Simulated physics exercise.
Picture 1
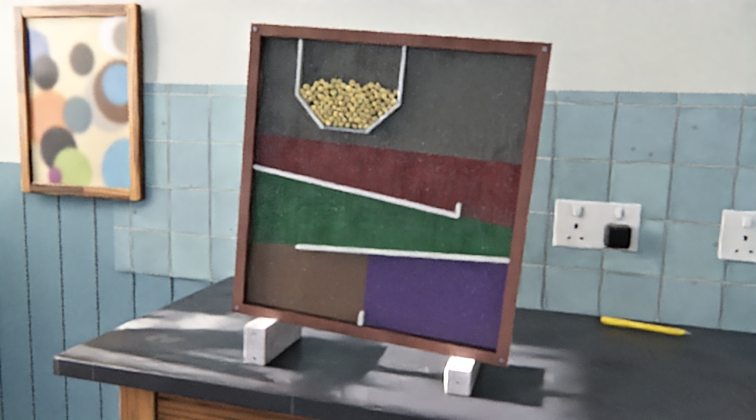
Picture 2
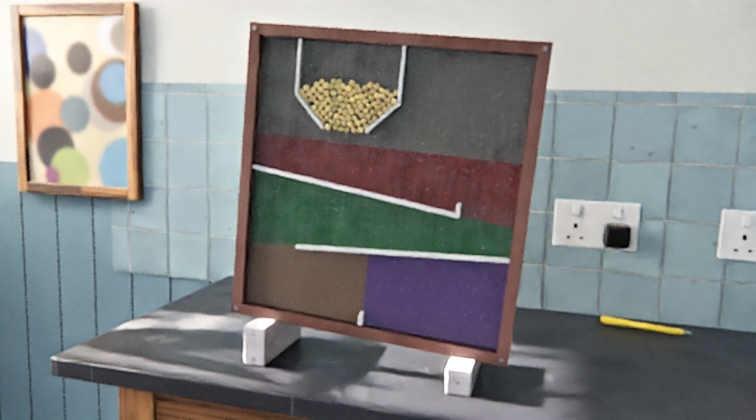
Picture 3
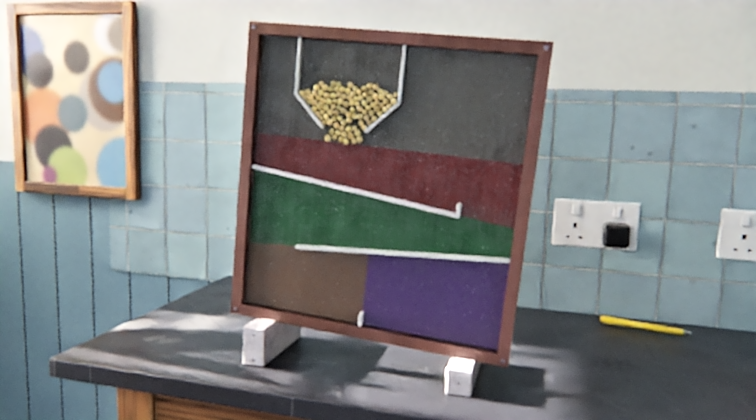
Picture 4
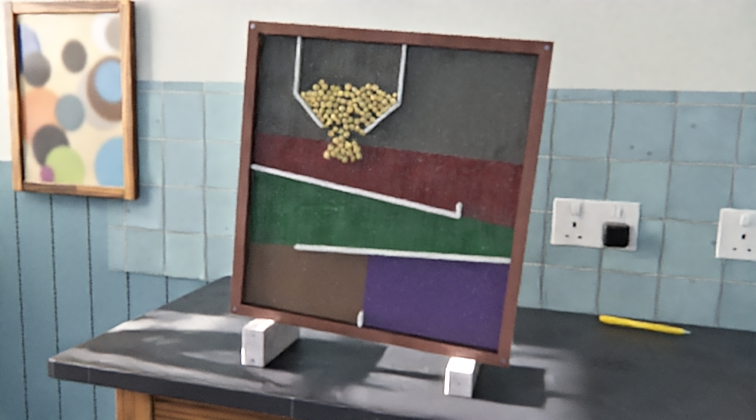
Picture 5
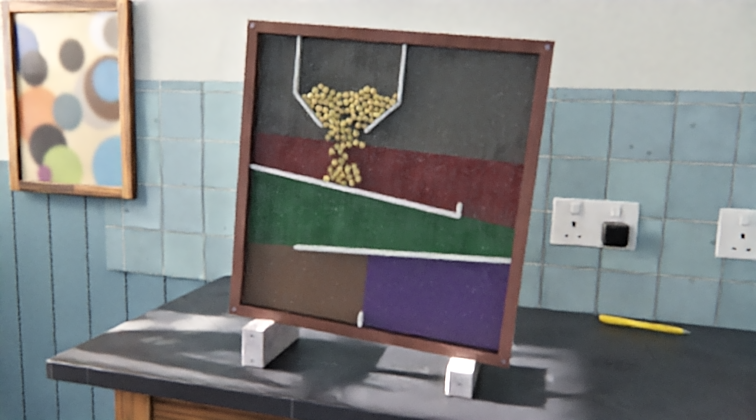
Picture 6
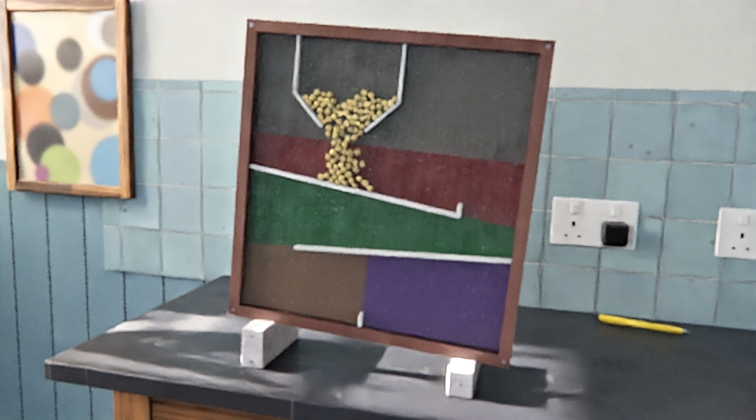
Upright framed board with coloured sections on a dark worktop, pale beans dropping from a funnel and piling onto a sloping white ledge.
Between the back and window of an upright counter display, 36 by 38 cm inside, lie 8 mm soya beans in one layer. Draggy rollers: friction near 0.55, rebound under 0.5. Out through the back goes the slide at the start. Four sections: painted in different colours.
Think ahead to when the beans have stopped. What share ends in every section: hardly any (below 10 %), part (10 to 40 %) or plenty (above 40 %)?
Red: Plenty; purple: Hardly any; green: Hardly any; brown: Hardly any.
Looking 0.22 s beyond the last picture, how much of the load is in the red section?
About 95 % of the load.
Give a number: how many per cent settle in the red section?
Near 100 in a hundred, I'd say.
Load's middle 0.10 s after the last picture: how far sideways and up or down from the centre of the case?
Roughly 4 centimetres to the left and 4 centimetres above.
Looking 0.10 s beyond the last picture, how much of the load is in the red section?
Close to 70 per cent of the load.
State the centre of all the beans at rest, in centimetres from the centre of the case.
Some 2 cm left and 1 cm above.
Then, 0.10 s later than the last picture, the beans' middle is 4 cm left of and 4 cm above the centre; red 70 %.
Then, 0.22 s later than the last picture, the beans' middle is 3 cm left of and 2 cm above the centre; red 95 %.
Then, 0.45 s later than the last picture, the beans' middle is 2 cm left of and 1 cm above the centre; red 100 %.
All still 1.5 s after it, red 100 %, purple 0 %, green 0 %, brown 0 %.
